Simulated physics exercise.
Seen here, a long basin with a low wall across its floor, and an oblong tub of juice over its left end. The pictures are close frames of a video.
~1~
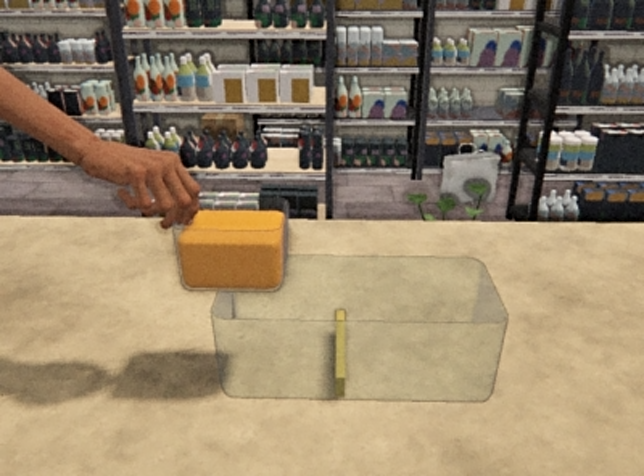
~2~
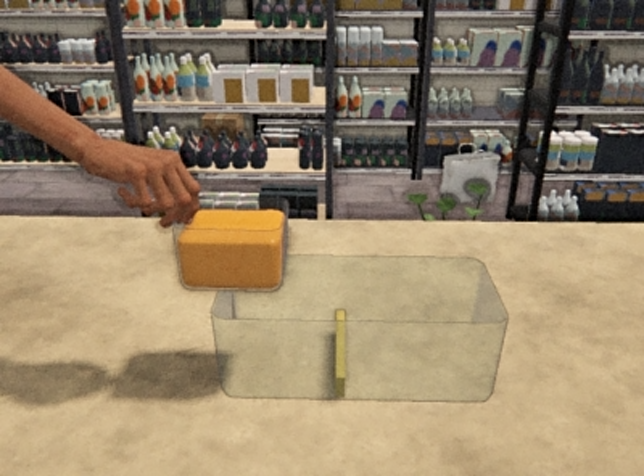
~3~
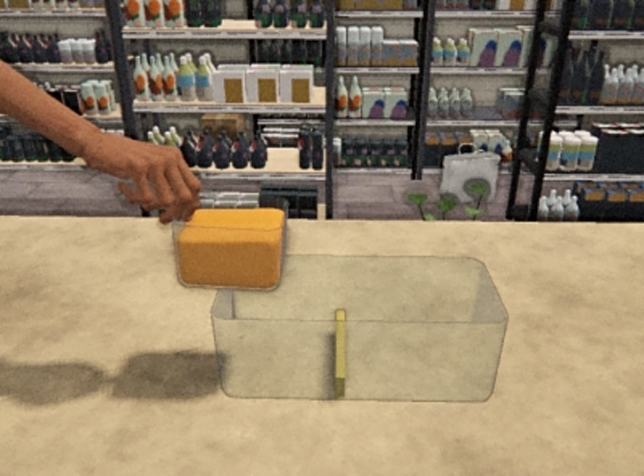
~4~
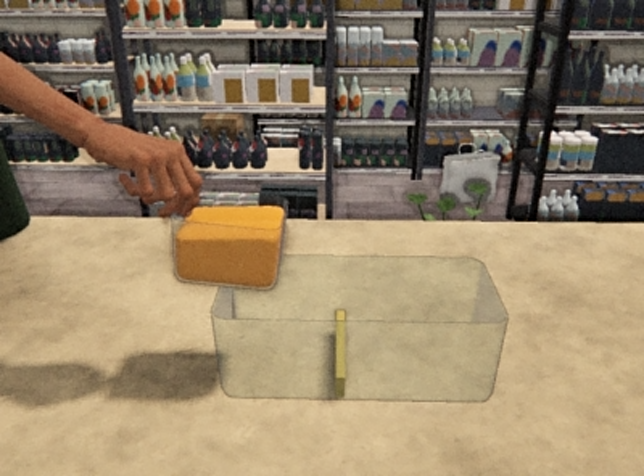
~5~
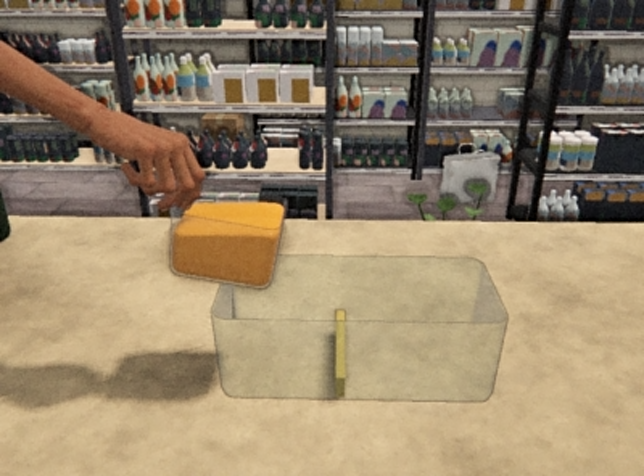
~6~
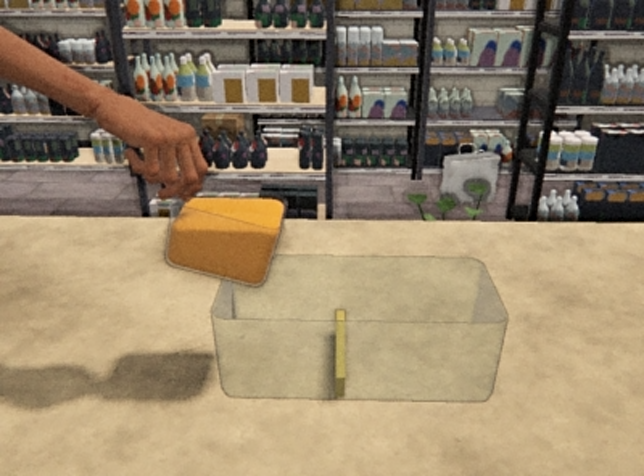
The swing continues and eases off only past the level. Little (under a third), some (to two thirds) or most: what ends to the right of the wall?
It comes to over two thirds.
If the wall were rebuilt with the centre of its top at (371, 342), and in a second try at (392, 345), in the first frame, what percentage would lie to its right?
First some 50, then 25 per cent.
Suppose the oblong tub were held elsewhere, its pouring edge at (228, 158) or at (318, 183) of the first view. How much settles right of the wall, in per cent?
First some 50, then 90 per cent.
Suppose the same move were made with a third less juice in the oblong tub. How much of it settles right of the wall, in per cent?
Some 90 per cent.
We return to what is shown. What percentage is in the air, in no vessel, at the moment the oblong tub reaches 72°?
Close to 30 per cent.
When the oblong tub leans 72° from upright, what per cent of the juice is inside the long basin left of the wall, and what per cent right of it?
Near 5 on the left, 10 on the right.
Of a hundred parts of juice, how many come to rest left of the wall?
It comes to 10 per cent or so.
A moment on, the oblong tub is tipped part way and 56 per cent is still to pour, 4 is left of the wall and 9 right of it.
Next, the oblong tub is tipped right over and 9 per cent is still to pour, 7 is left of the wall and 73 right of it.
Then the oblong tub is tipped right over and 0 per cent is still to pour, 12 is left of the wall and 87 right of it.
Later the oblong tub is tipped right over and 0 per cent is still to pour, 11 is left of the wall and 88 right of it.
Finally, 11 per cent lies left of the wall, 88 right of it and 1 outside.
